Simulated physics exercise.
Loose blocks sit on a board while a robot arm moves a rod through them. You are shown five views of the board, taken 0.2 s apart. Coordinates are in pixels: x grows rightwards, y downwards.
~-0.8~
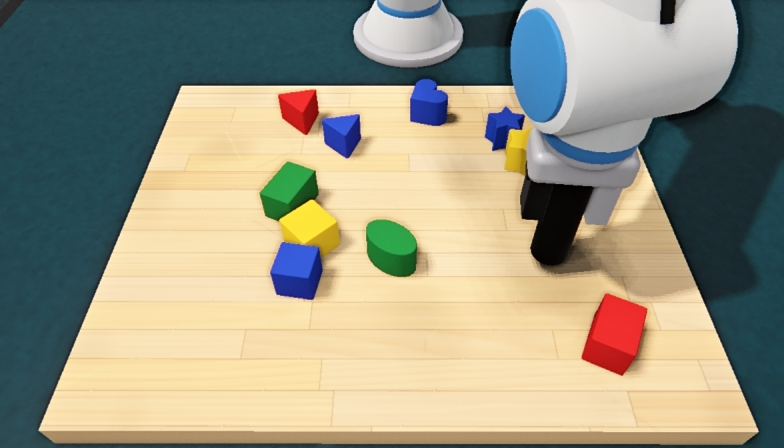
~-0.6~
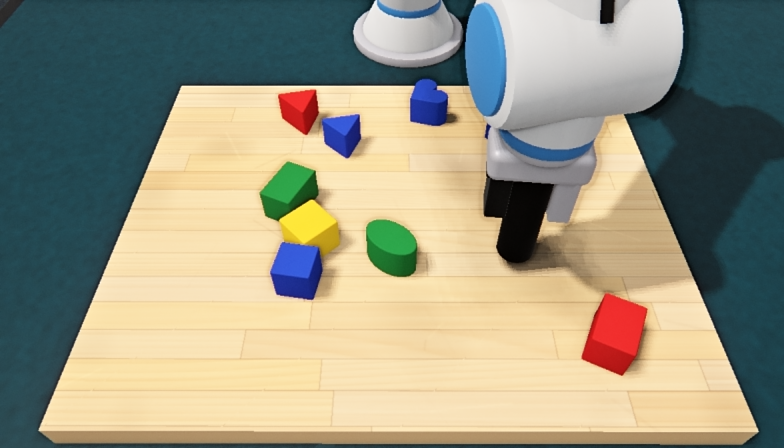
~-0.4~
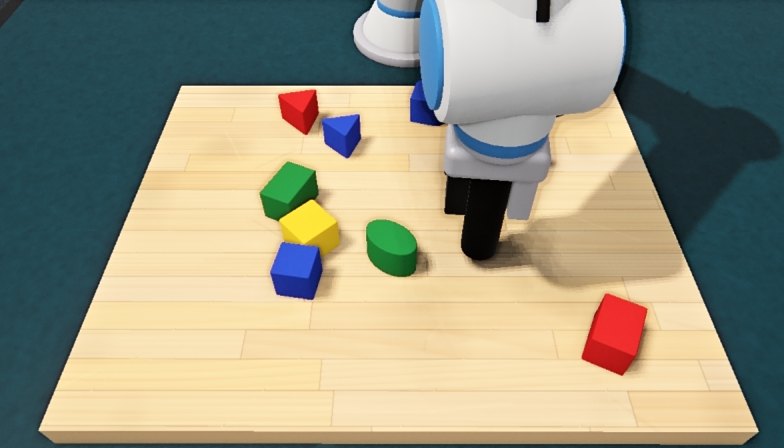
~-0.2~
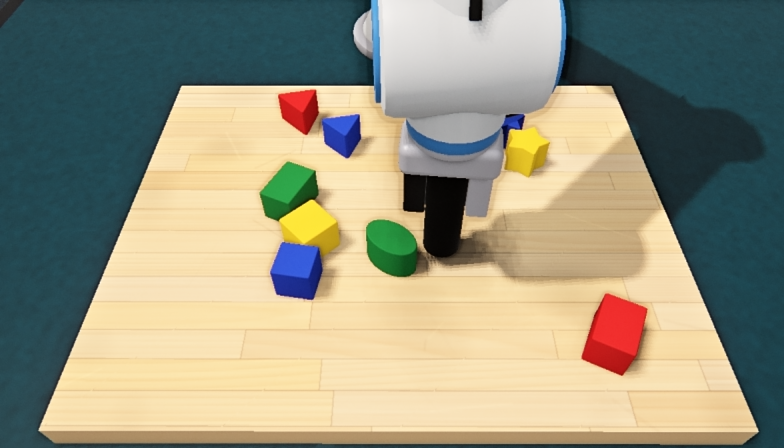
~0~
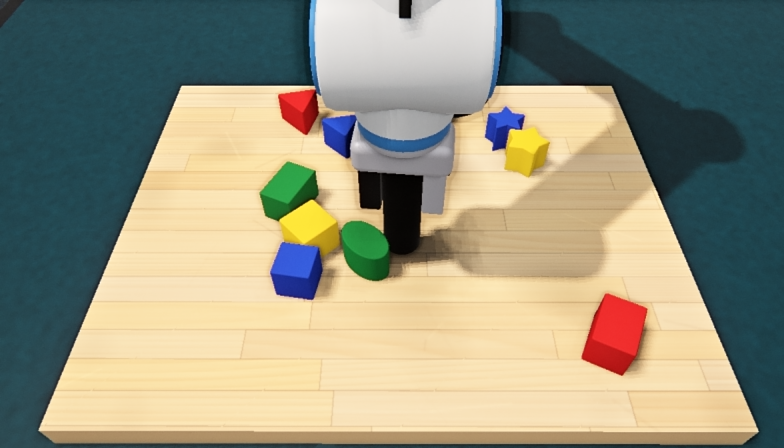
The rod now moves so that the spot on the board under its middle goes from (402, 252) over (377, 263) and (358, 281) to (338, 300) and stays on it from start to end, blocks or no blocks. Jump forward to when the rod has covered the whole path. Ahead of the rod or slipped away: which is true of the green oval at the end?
Slid off.
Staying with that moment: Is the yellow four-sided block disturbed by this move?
Right where it was.
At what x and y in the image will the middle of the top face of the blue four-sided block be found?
It comes to (262, 259).
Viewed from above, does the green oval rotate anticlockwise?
I believe not.
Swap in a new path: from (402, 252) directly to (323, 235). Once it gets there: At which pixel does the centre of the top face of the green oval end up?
It is at (338, 247).
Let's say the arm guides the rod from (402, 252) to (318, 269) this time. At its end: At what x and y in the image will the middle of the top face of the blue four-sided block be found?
My prediction: (238, 277).
The first path, step by step. Halfway along, rod (367, 261); blue four-sided block (287, 259), turned 15° anticlockwise; green oval (328, 249), turned 55° clockwise.
At the end, rod (336, 290); blue four-sided block (262, 259); yellow four-sided block still; green oval (307, 257), turned 80° clockwise.
